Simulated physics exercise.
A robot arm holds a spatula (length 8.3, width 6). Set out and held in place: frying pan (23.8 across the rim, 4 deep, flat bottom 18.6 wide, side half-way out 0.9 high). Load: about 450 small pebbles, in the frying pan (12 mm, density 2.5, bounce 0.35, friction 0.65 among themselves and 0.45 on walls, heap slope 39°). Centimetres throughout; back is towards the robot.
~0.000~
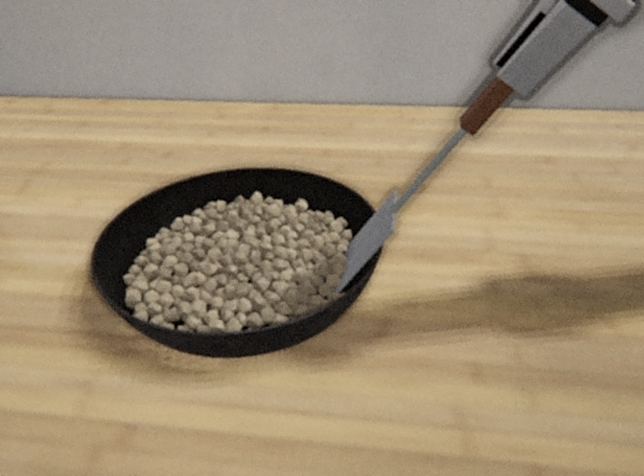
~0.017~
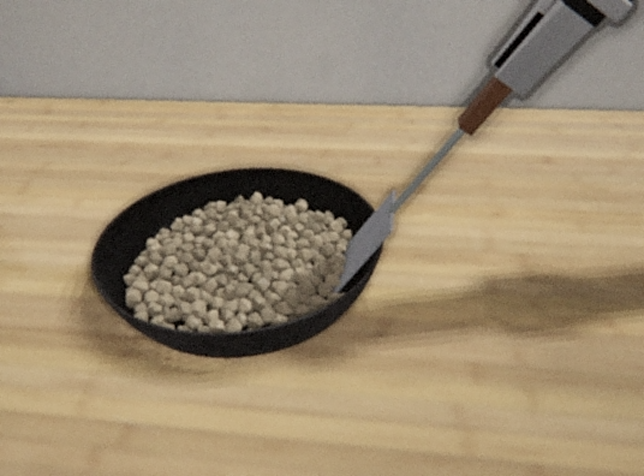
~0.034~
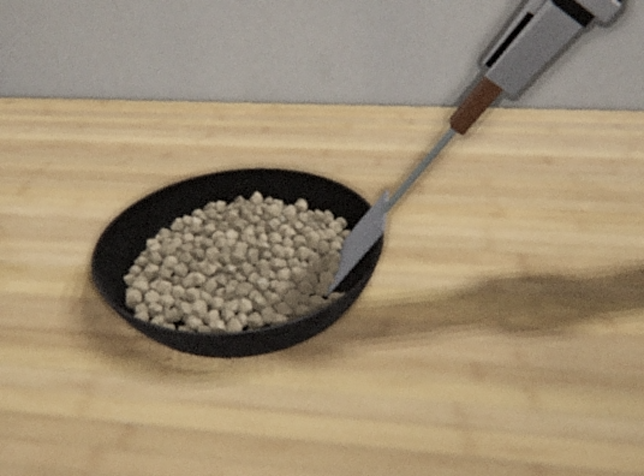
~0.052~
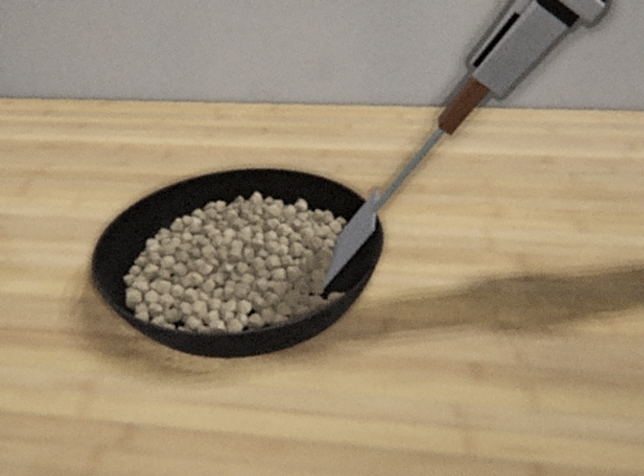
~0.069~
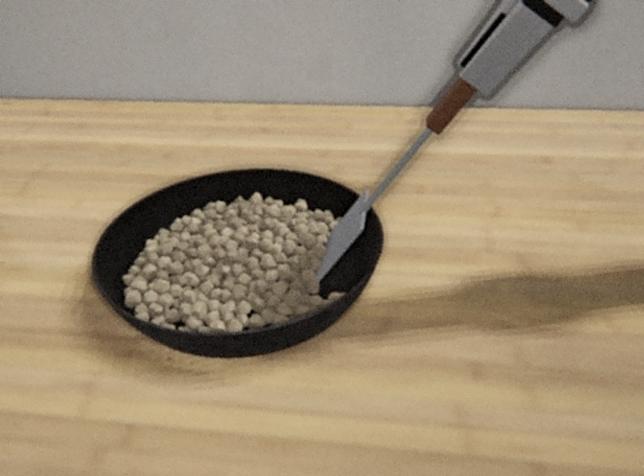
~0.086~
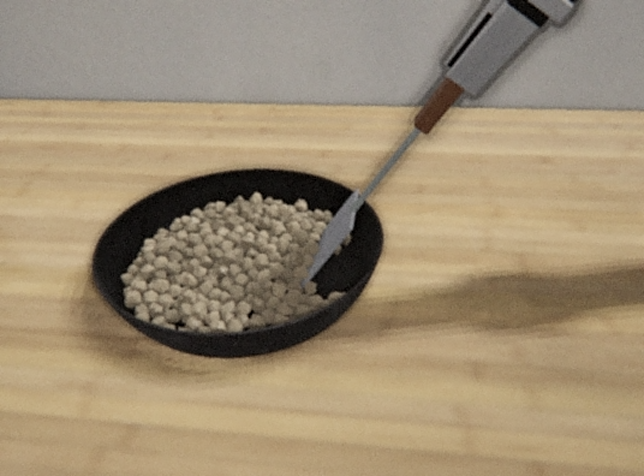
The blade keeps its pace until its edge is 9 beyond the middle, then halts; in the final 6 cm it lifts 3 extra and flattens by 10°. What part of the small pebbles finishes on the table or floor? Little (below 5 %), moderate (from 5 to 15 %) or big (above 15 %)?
Share on the table or floor: Moderate (from 5 to 15 %).
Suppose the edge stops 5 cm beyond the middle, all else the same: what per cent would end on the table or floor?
Then about 0 per cent.
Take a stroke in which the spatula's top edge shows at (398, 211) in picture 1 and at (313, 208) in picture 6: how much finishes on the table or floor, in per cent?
Some 25 per cent.
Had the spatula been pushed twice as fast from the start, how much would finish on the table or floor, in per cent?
It would be near 25 per cent.
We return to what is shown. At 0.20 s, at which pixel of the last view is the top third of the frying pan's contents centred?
Around (213, 242).
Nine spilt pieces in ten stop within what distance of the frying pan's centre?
About 20 cm.
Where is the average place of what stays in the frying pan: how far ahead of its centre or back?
Roughly 3.5 cm ahead.
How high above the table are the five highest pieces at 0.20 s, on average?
About 5 cm.
By 0.20 s, sloping 56°, highest piece 6 above the table; 449 in the frying pan.
By 0.31 s, sloping 52°, highest piece 7 above the table; 448 in the frying pan, 1 on the blade or in flight.
By 0.56 s, sloping 46°, highest piece 7 above the table; 412 in the frying pan, 34 on the table or floor, 3 on the blade or in flight.
By 1.61 s, sloping 46°, highest piece 7 above the table; 411 in the frying pan, 38 on the table or floor.
Final count, 411 in the frying pan, 38 on the table or floor. That is 8 % on the table or floor.
